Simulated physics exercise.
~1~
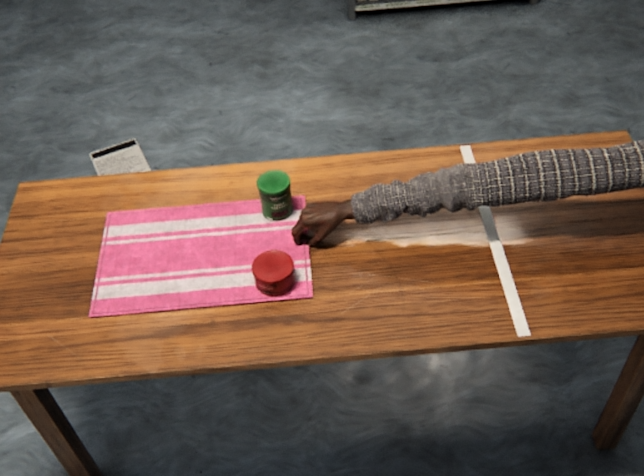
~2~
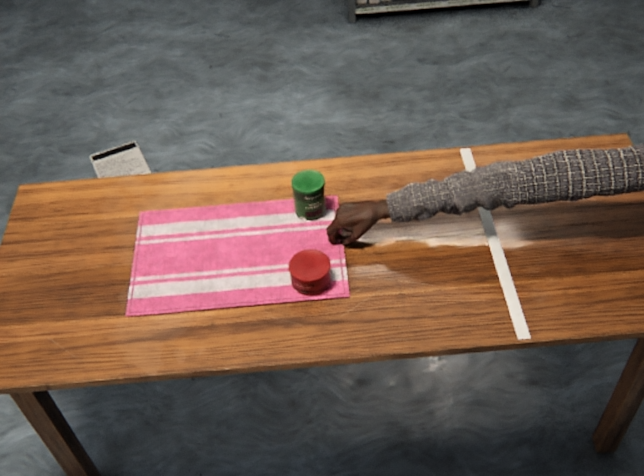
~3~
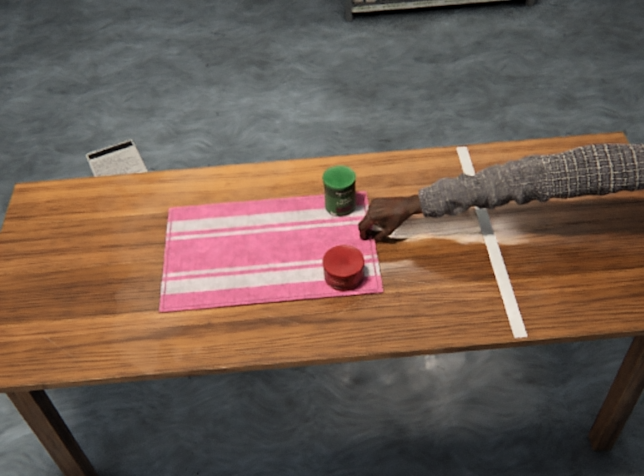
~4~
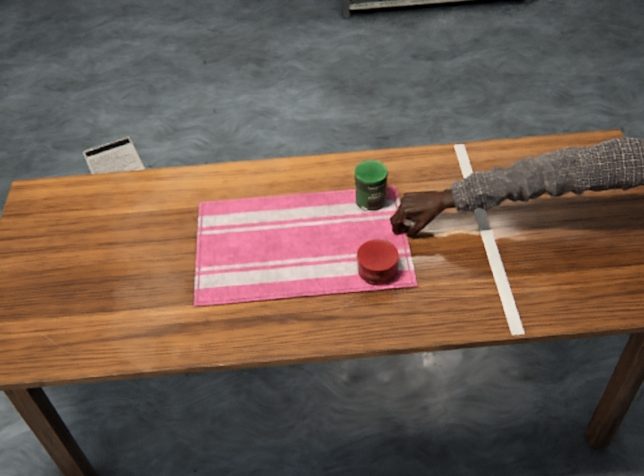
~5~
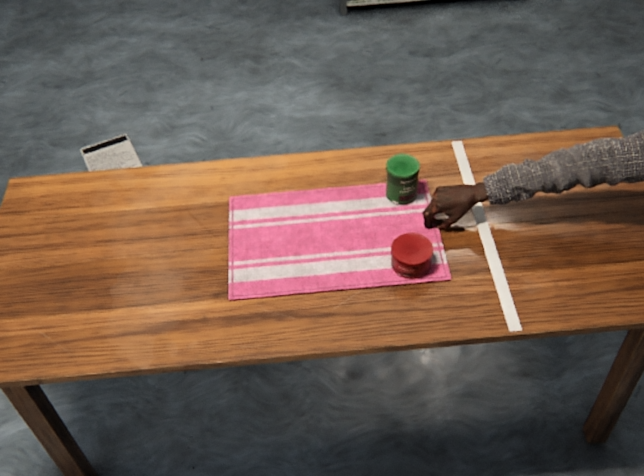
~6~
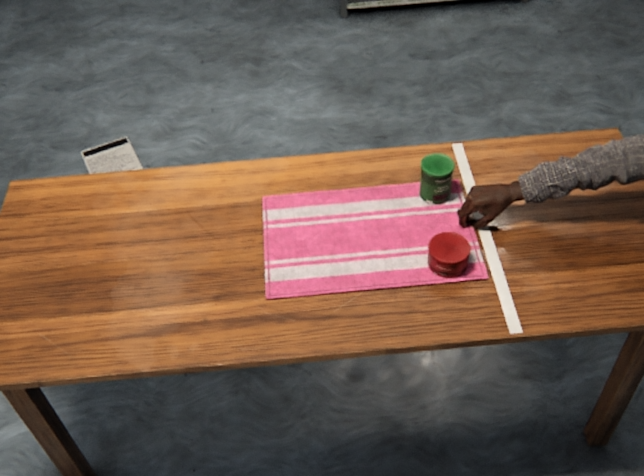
On a wooden table, a hand pulls a pink runner carrying two containers right to white tape.
